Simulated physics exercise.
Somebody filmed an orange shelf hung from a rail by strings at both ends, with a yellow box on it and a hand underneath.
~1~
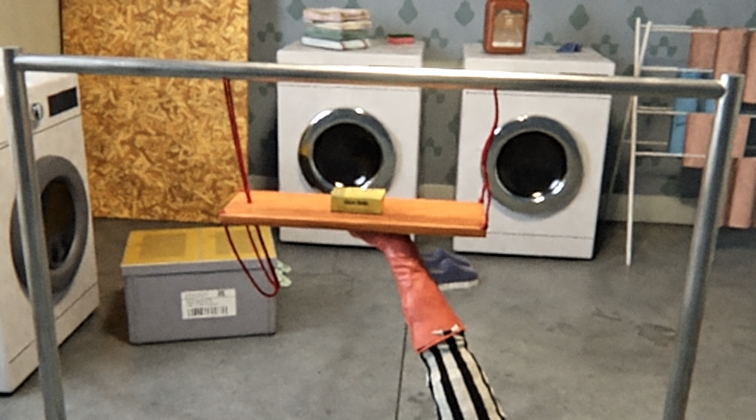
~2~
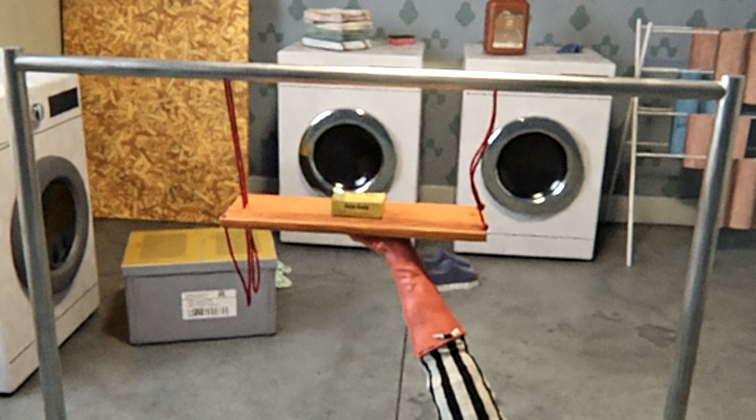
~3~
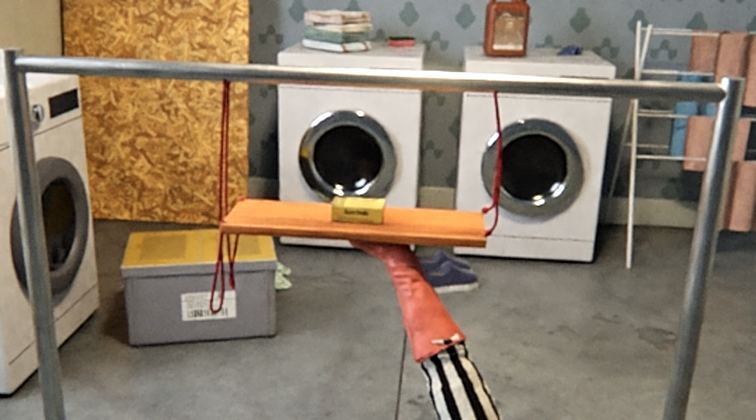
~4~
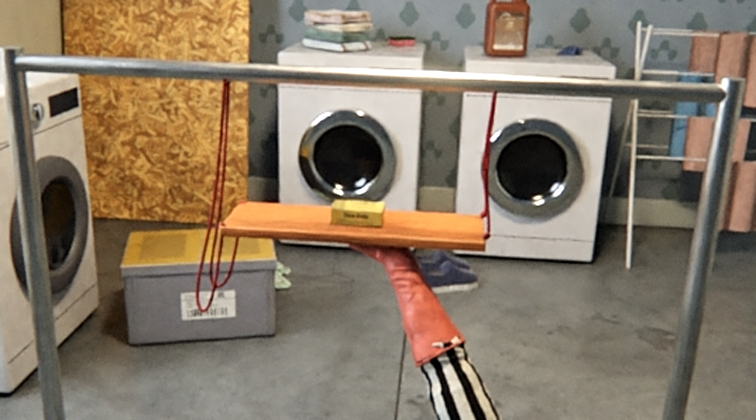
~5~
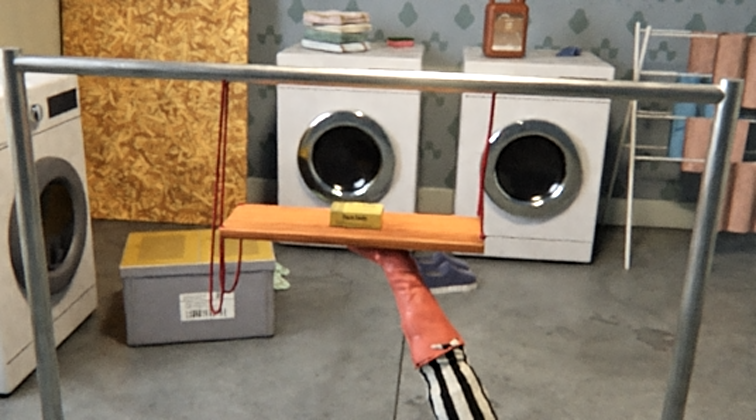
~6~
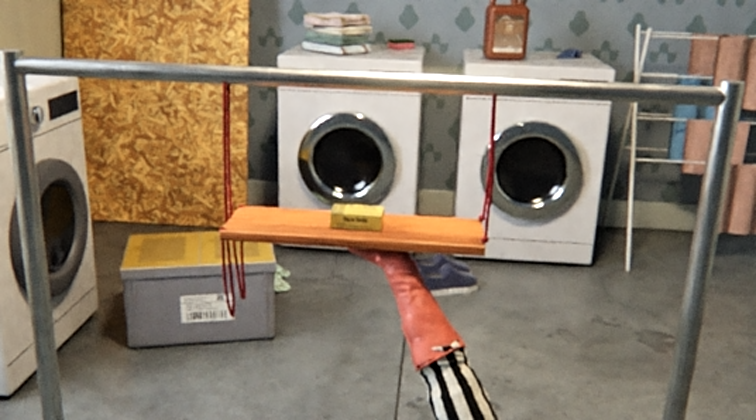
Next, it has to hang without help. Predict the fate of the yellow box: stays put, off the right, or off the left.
Off the left.
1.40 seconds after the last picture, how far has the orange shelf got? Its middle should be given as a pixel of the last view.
It is somewhere near (381, 316).
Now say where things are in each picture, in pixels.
In the first picture, yellow box (358, 201); orange shelf (351, 227).
In the second picture, yellow box (358, 204).
In the third picture, yellow box (358, 210).
In the fourth picture, yellow box (358, 213); orange shelf (351, 239).
In the fifth picture, yellow box (357, 215).
In the sixth picture, yellow box (357, 217); orange shelf (351, 244); left strings slack, hanging in a loop; right strings almost straight.
Then, 0.78 s after the last picture, board tipped 49° down to the left; box on the floor.
Then, 1.40 s after the last picture, board tipped 50° down to the left; box on the floor.
At rest, board tipped 50° down to the left; box on the floor. The yellow box drops leftwards.
